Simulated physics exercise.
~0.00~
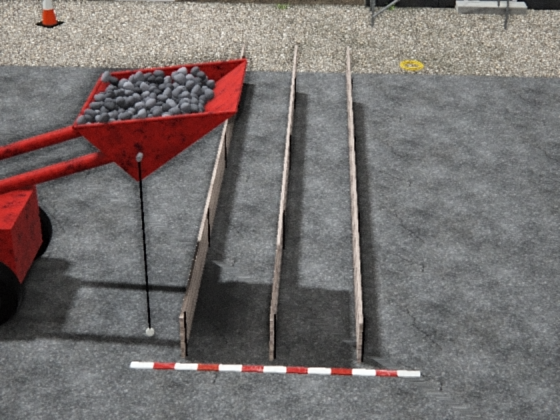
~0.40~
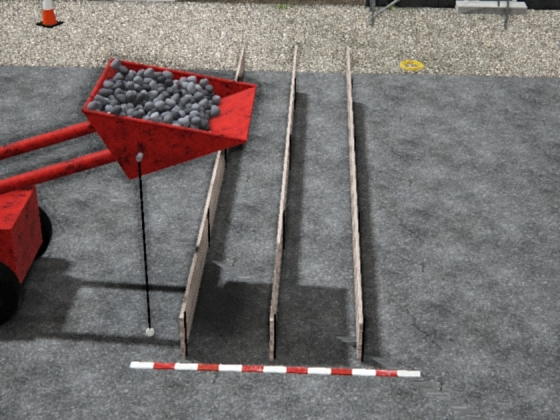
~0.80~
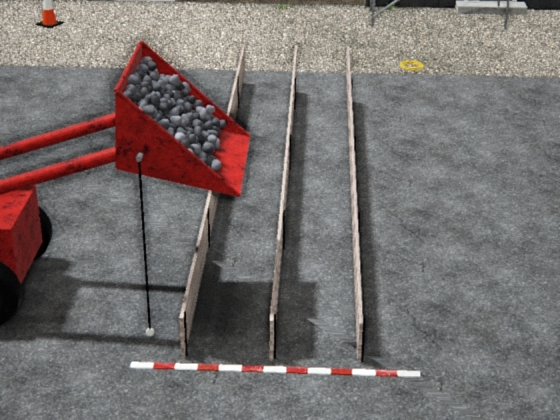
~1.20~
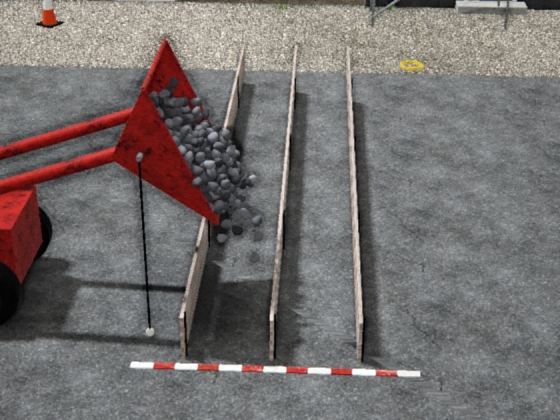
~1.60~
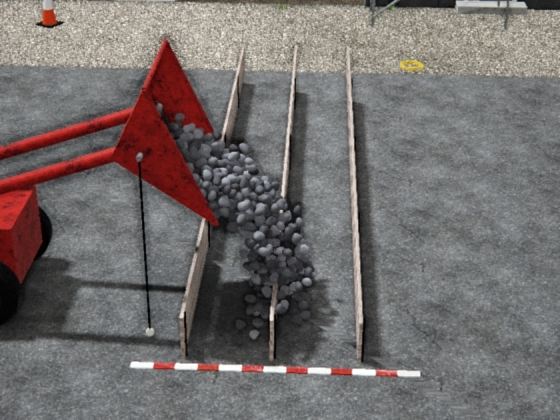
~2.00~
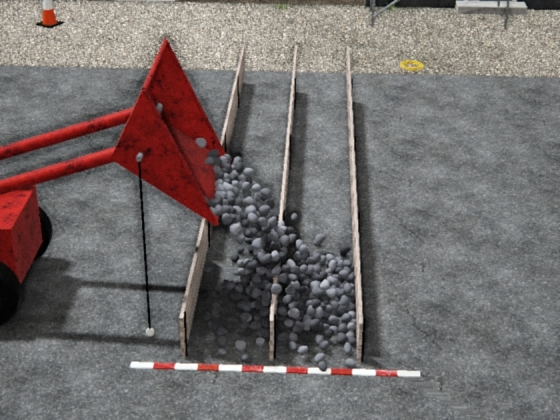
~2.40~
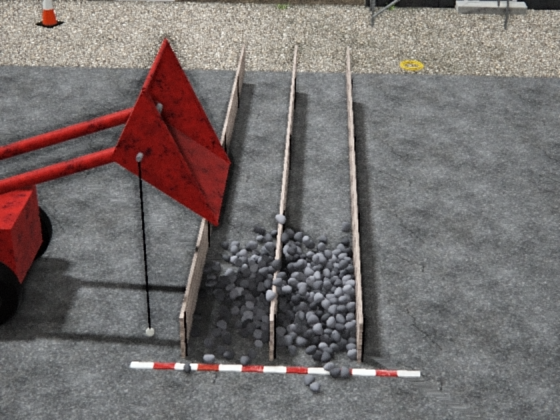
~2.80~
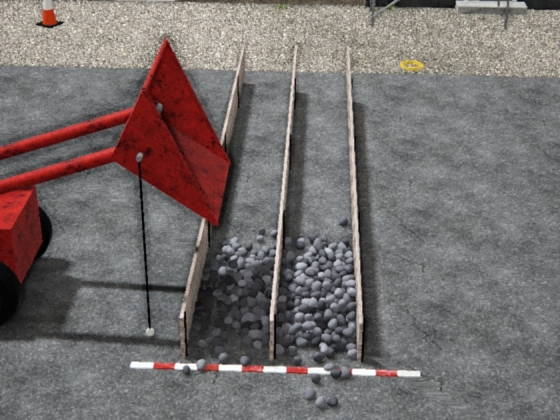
On grey tarmac, a red loader bucket tipping grey cobbles between wooden planks, most settling in the far bay, a few rolling out front.
